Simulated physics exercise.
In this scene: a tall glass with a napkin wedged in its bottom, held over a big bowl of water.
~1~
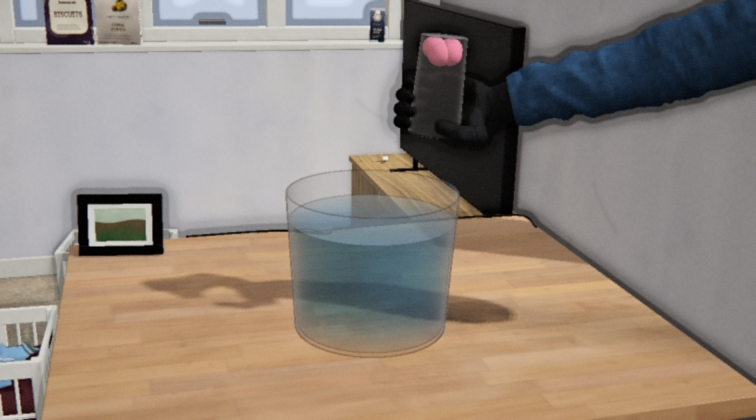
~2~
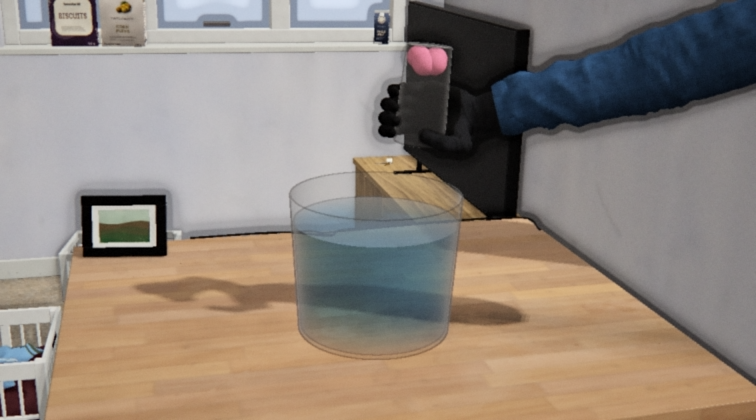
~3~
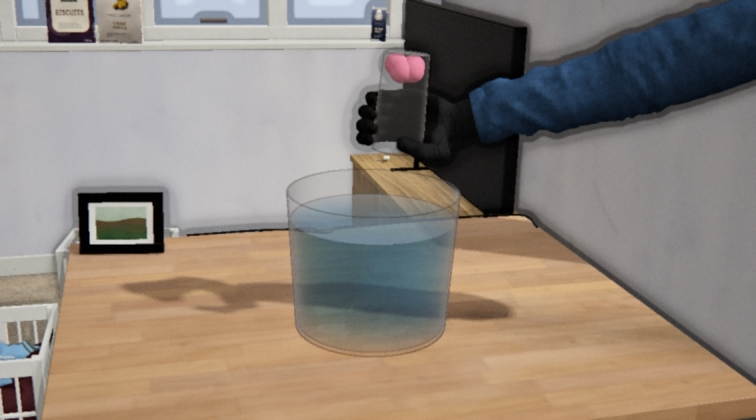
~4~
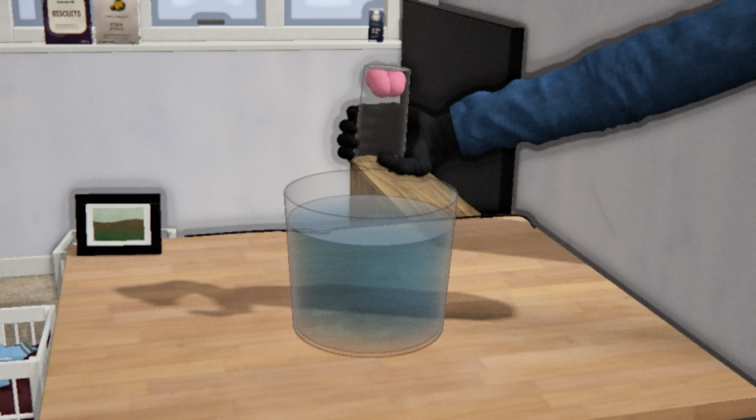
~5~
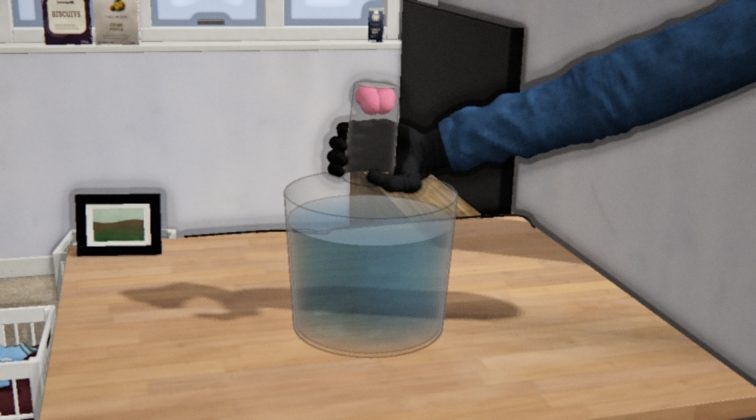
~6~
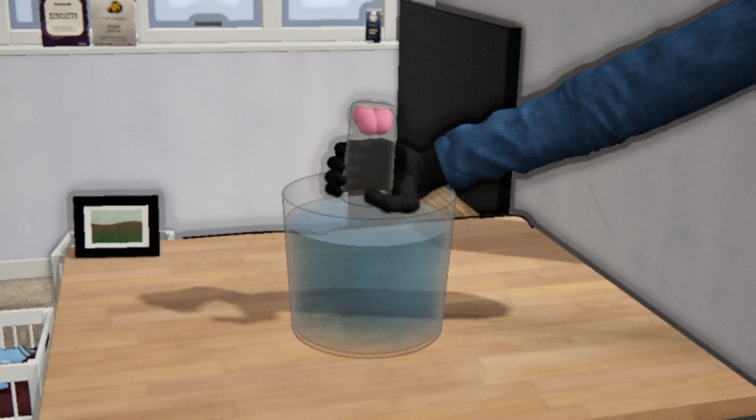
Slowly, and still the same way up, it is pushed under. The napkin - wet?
Pretty sure it will remain safe and sound.
Next, the tall glass enters the water.
After that, air is trapped inside and holds the level down.
Finally, the tall glass is under, still full of air, and the napkin is dry.
